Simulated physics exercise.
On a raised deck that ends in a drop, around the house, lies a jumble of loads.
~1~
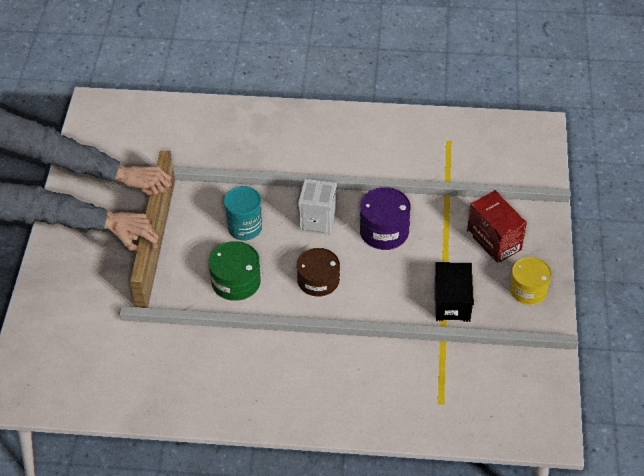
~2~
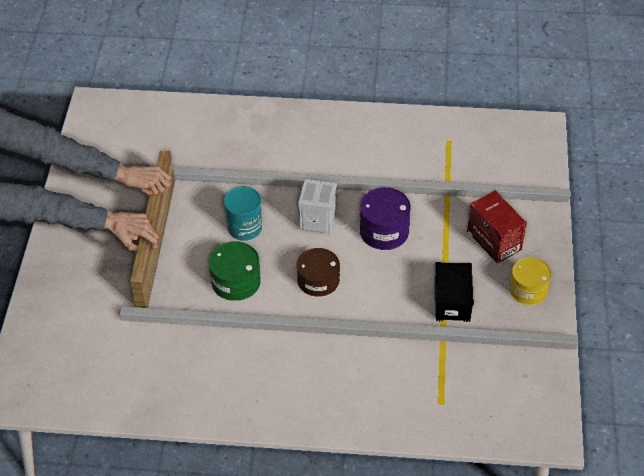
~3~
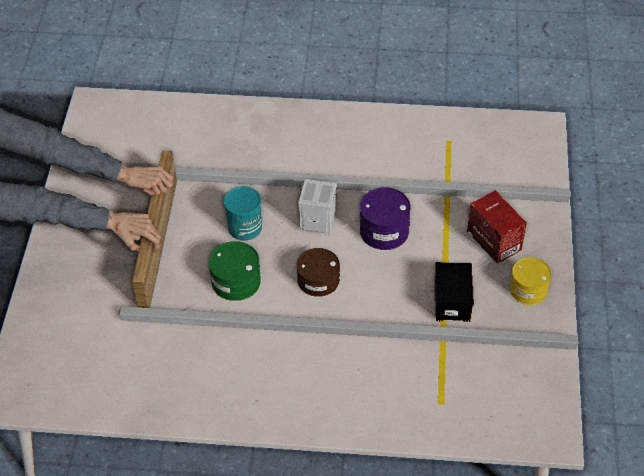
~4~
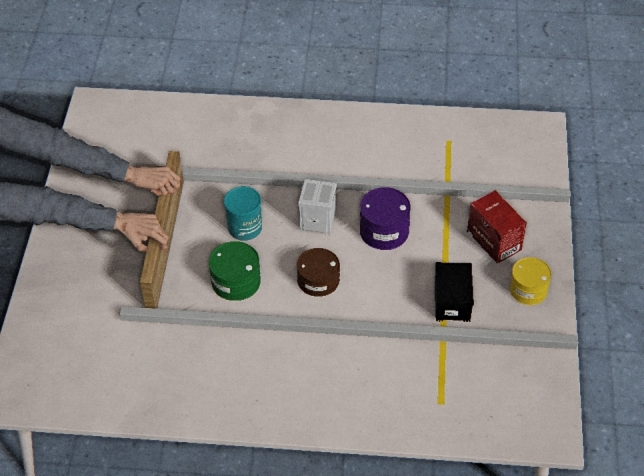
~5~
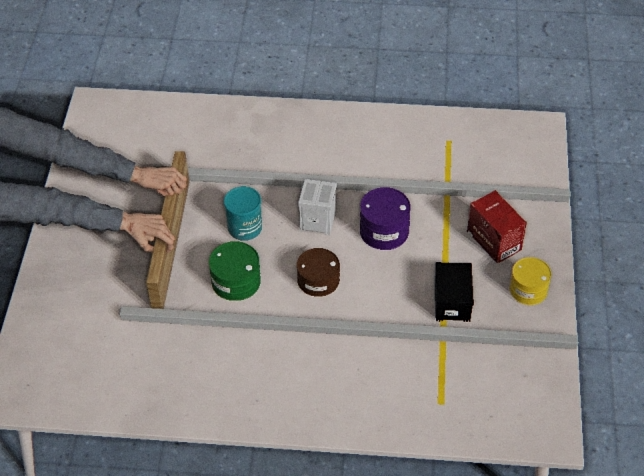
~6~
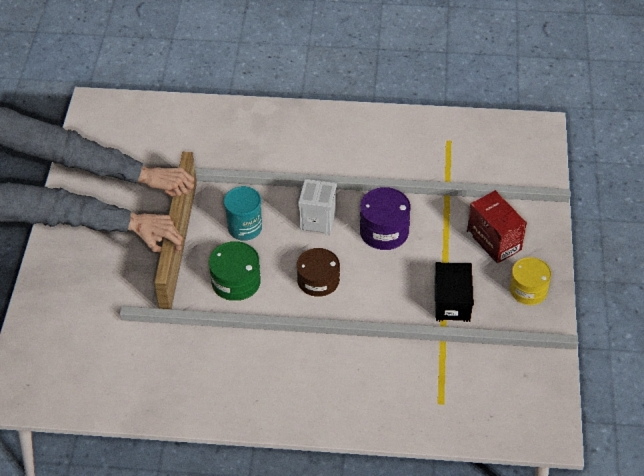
The clip shows two hands holding a wooden plank at the left of a table with eight colored canisters and boxes between two rails; the plank stays still at first, then slides slightly right while the objects remain motionless.
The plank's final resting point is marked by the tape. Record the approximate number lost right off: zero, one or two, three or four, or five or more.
Number lost: Zero.
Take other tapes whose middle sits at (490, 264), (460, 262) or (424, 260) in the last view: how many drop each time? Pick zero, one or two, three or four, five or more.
One or two; no fall at all; none.
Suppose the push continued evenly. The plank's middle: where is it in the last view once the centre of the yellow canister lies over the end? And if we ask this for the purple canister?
Its middle is about (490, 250) and about (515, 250).
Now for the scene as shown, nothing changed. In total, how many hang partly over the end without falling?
The figure is 0.
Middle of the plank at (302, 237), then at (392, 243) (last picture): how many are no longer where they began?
Tally: 5; 7.
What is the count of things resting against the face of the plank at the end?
3.
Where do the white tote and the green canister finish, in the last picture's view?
Final pixels, roughly: (463, 196) for the first, (470, 284) for the other.
A little later, none off yet; yellow canister at rest near (530, 281); red box at rest near (496, 227); black tote at rest near (453, 292).
When it is over, the number that fall off is zero.
